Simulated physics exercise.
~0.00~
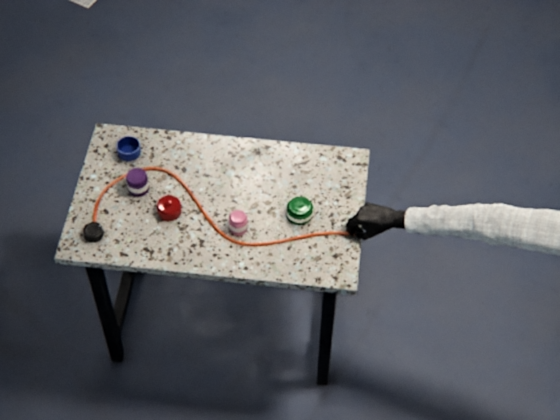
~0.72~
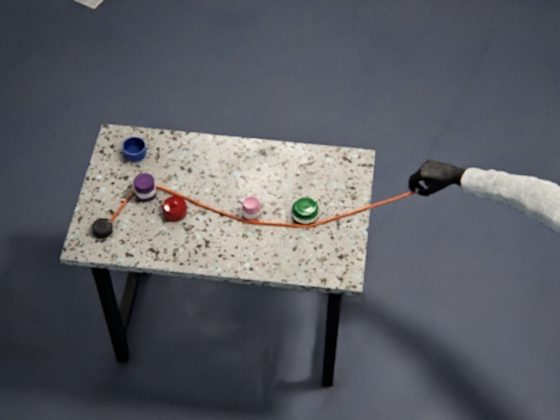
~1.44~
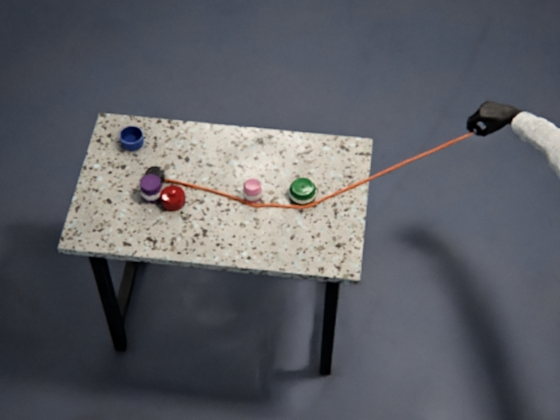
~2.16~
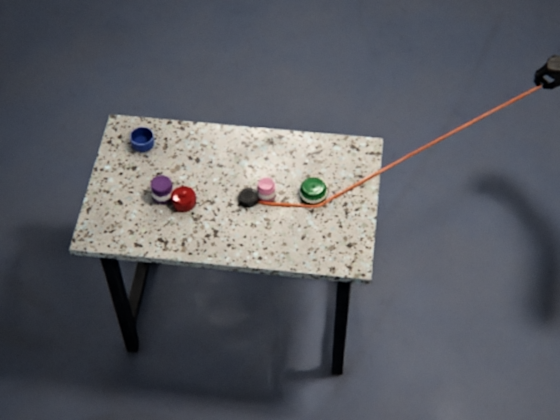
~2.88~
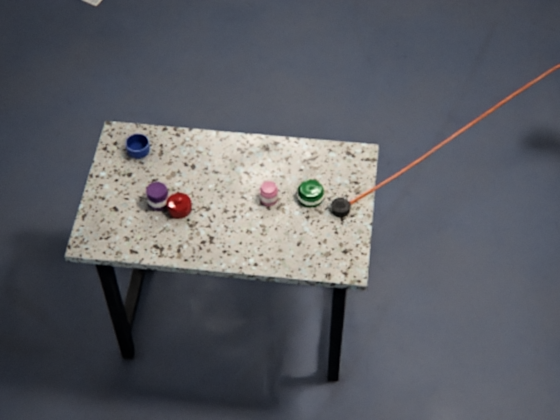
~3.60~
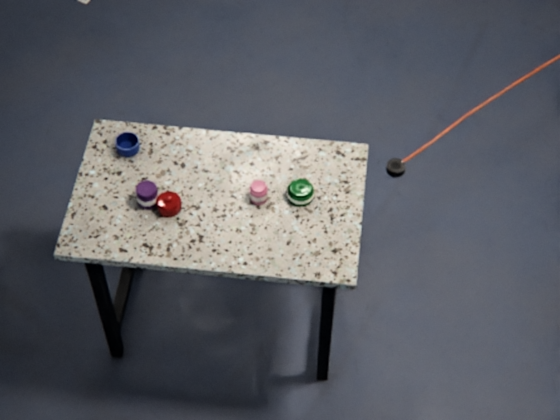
On a speckled lab table stand five small containers, blue, purple, red, pink and green, with an orange lead winding among them to a round black adaptor at the left. A dark-gloved hand in a white sleeve holds the other end at the right and draws it away, pulling the curves straighter. The adaptor slides past the purple tin, which shifts slightly toward the red pot, while the pink jar moves a little nearer the green one. It then passes below the pink and green jars as the hand leaves view. Finally the adaptor clears the right edge, hanging from the taut lead, and all five containers remain upright on the table.
